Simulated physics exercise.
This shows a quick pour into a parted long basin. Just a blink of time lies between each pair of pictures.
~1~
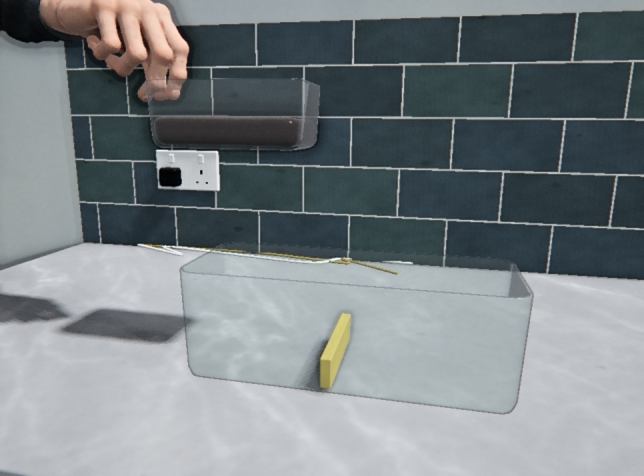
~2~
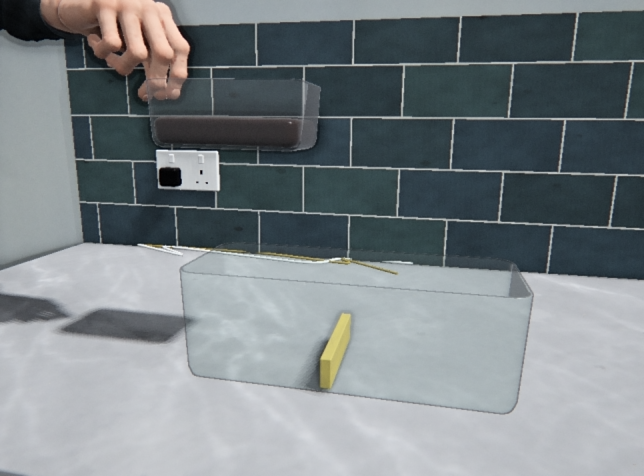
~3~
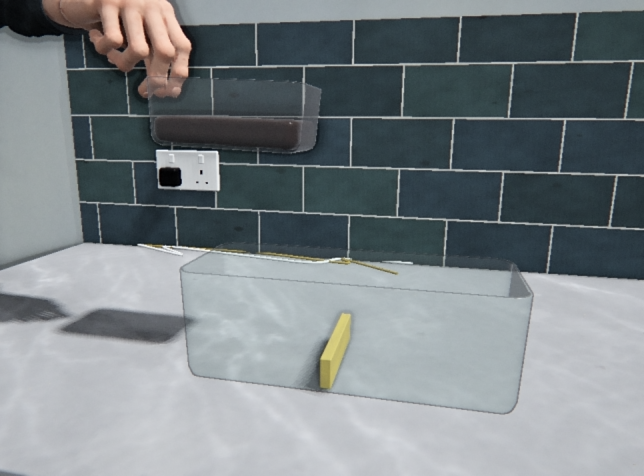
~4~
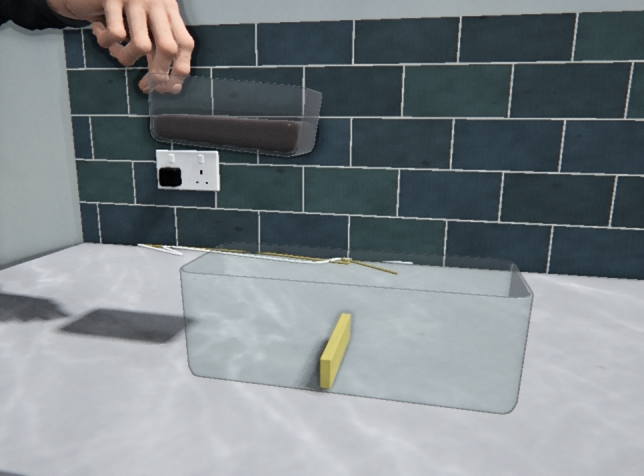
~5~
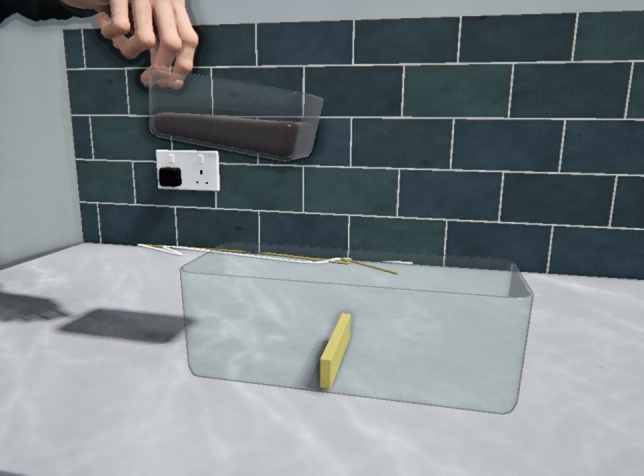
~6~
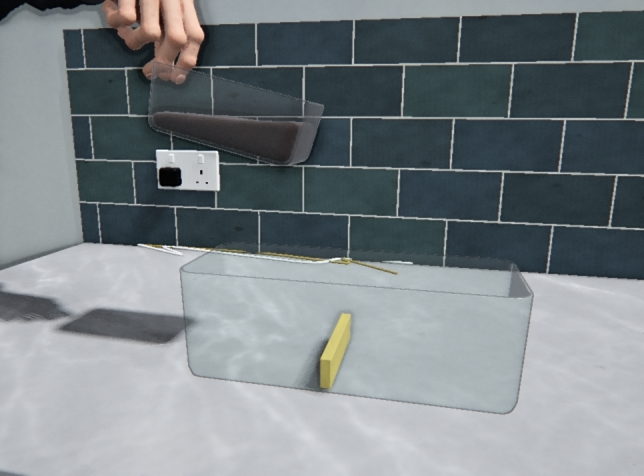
In the video, a hand holds a clear container of dark liquid above a countertop, behind a long transparent basin with a yellow divider, and gradually tilts the container so its right end dips lower.
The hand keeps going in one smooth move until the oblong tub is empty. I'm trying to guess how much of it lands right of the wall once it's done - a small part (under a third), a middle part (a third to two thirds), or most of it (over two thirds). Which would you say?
I'd say a middle part, a third to two thirds.
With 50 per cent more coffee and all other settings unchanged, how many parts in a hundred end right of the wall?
I'd put it at some 65 %.
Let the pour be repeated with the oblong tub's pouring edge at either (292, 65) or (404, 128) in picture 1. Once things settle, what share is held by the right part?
Estimate, first then second: 40 per cent and 95 per cent.
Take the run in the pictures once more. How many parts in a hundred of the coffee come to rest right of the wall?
Near 55 in a hundred.
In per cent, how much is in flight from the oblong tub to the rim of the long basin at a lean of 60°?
Estimate: Some 30 per cent.
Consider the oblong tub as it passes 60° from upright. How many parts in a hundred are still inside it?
60 per cent, roughly.
A moment on, the oblong tub is tipped part way and 58 per cent is still to pour, 2 is left of the wall and 11 right of it.
Next, the oblong tub is tipped on its side and 16 per cent is still to pour, 21 is left of the wall and 53 right of it.
Then the oblong tub is tipped on its side and 2 per cent is still to pour, 40 is left of the wall and 55 right of it.
Later the oblong tub is tipped on its side and 0 per cent is still to pour, 43 is left of the wall and 55 right of it.
At rest 43 per cent lies left of the wall, 56 right of it and 1 outside.
